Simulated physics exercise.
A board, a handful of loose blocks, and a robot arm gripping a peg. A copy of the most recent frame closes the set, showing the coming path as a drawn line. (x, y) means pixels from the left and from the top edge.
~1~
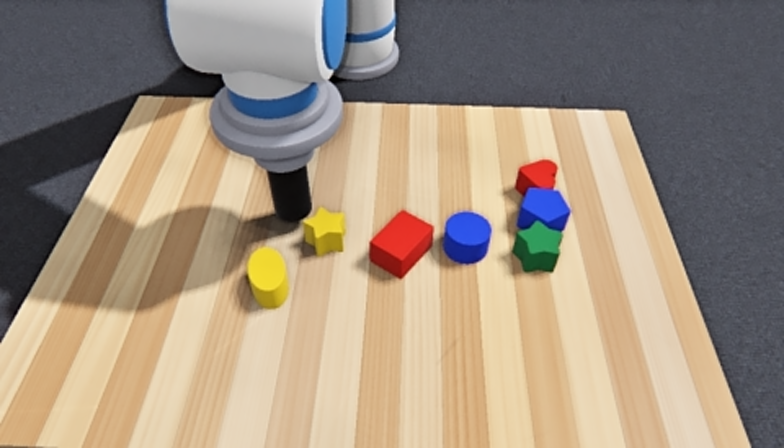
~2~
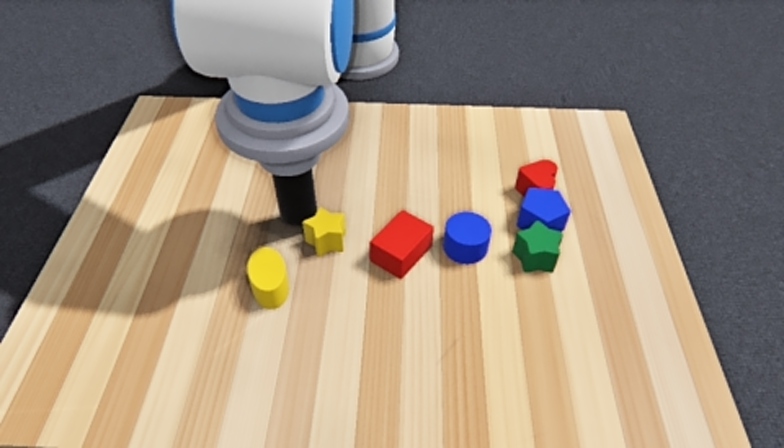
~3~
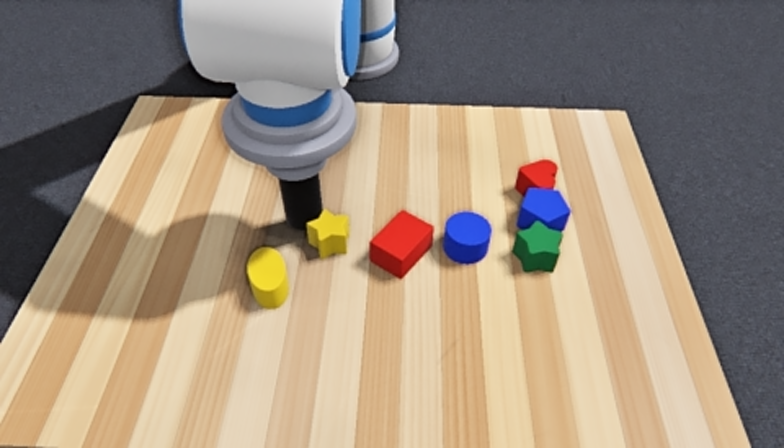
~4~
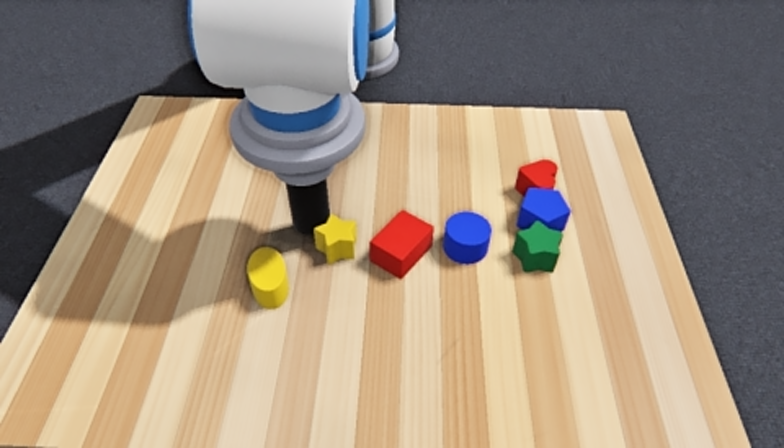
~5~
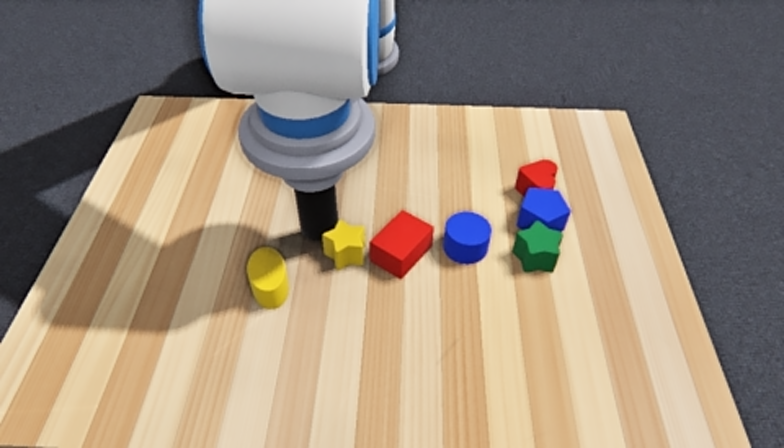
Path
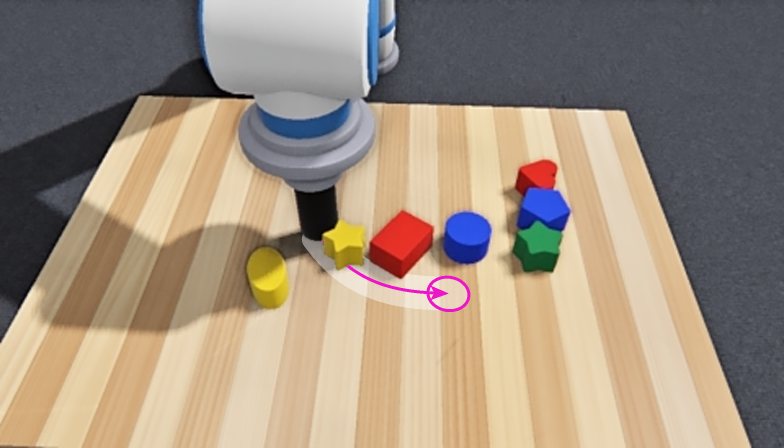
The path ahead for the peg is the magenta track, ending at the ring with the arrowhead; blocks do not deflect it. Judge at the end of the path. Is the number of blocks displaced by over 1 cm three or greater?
I'd say yes.
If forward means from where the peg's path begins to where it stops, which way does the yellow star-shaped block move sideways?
Facing from start to end, it shifts right.
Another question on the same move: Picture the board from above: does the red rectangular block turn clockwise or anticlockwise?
From overhead, the rotation is counterclockwise.
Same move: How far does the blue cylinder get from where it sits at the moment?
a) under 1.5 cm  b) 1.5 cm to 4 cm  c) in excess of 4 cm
The one that fits is b, 1.5 cm to 4 cm.
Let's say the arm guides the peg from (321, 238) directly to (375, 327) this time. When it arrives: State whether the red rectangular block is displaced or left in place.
It gets pushed out of place.
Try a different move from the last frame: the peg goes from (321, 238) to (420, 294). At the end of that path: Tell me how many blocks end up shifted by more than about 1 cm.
Moved: Exactly two.
Path on the board, from (321, 238) over (351, 268) and (395, 288) to (448, 293).
What follows on the original path. One third of the way, peg (350, 257); yellow star-shaped block (379, 266); red rectangular block (416, 240), turned 45° anticlockwise.
Two thirds of the way, peg (396, 278); yellow star-shaped block (425, 290); red rectangular block (424, 242), turned 70° anticlockwise.
At the end, peg (450, 283); yellow oval block in place; yellow star-shaped block (460, 306), turned 45° clockwise; red rectangular block (444, 240), turned 110° anticlockwise; blue cylinder (478, 214).
